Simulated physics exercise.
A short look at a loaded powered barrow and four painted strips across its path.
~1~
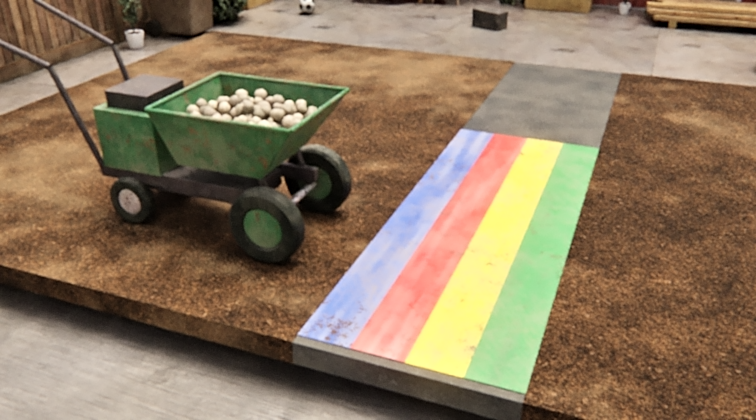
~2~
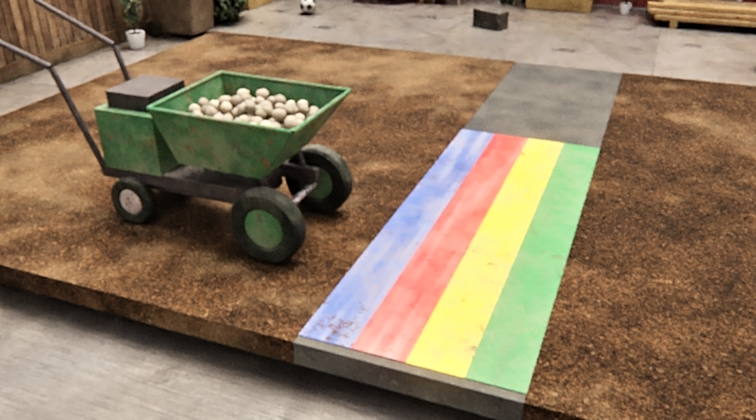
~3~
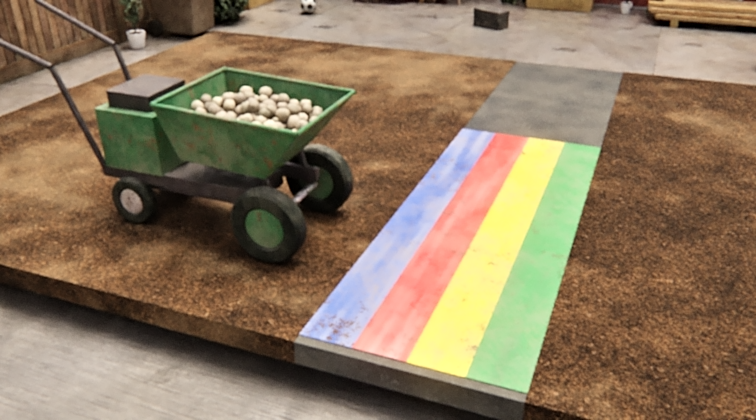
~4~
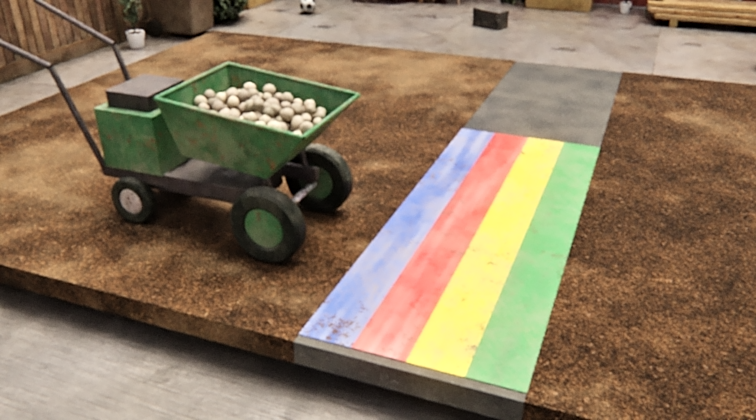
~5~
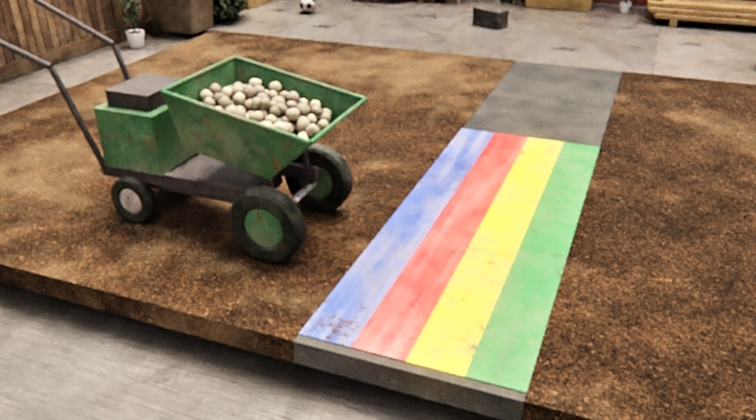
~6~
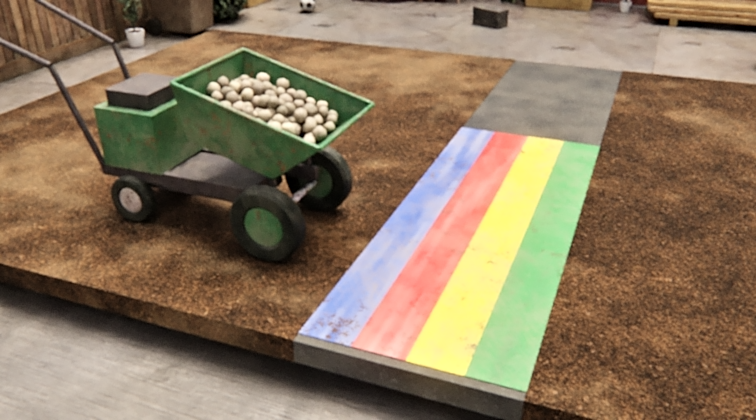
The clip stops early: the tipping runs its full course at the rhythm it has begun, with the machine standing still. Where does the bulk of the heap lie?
The red one gets the largest share.
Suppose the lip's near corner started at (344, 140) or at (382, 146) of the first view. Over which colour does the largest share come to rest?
One: The yellow strip. Two: The green strip.
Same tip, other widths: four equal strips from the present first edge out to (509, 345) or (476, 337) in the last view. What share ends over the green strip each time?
The first gives 10 %, the second 20 %.
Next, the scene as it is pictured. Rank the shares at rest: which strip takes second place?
In second place: The yellow one.
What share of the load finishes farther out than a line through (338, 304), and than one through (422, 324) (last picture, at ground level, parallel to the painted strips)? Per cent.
About 70 and 30 per cent.
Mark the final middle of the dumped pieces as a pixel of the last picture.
Around (450, 253).
Soon, skip tipped steeply; all in the skip.
A while on, skip tipped right over; most in the skip; a small part over the blue strip; about a quarter over the red strip.
Towards the end, skip tipped right over; about a quarter in the skip; a small part over the blue strip; about a third over the red strip; about a quarter over the yellow strip; a small part over the green strip; a stray few off the paint.
Finally, skip tipped right over; about a quarter in the skip; a small part over the blue strip; about a third over the red strip; about a quarter over the yellow strip; a small part over the green strip; a stray few off the paint.
